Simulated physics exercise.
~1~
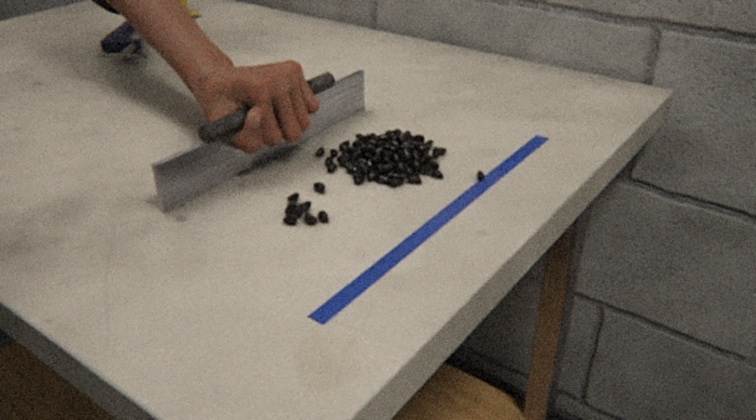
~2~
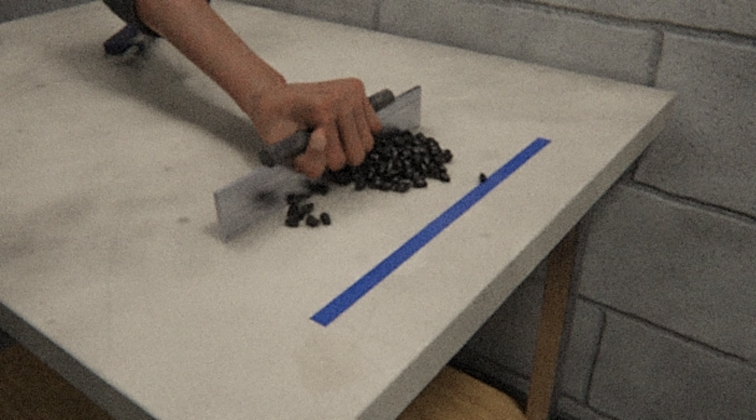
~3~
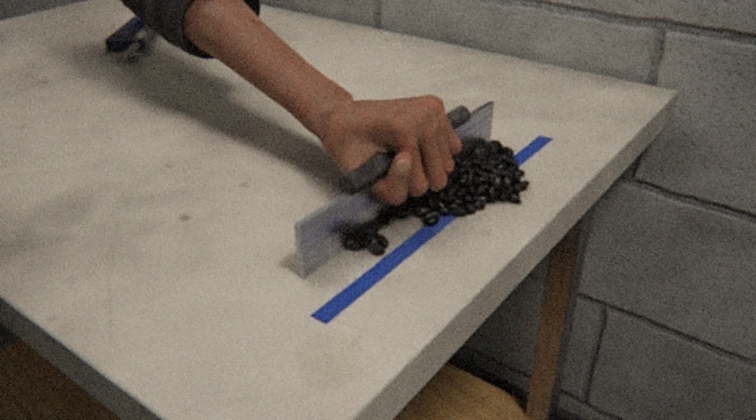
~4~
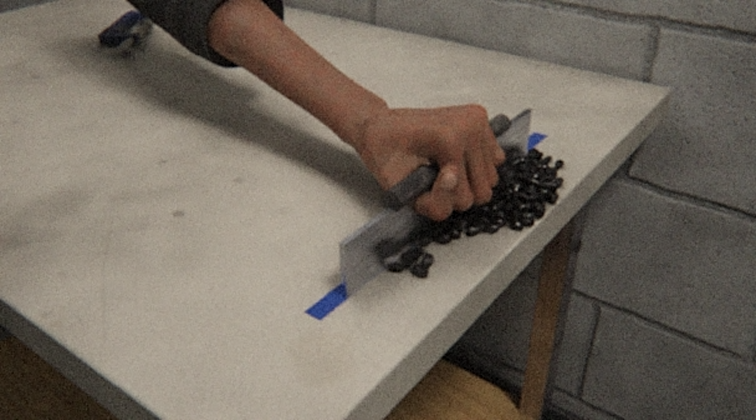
A hand gripping the dark handle of a flat, pale scraper moves over a light tabletop beside a grey block wall, seen from above at an angle. Ahead of the blade lie a large heap and a small cluster of glossy black bean-like things, with a strip of blue tape beyond them. The blade slides right and reaches the heaps. It pushes both rightward across the tape toward the table's edge. The scraper stops at the blue tape, with the near cluster still on the table and a few pieces of the far heap over the edge.
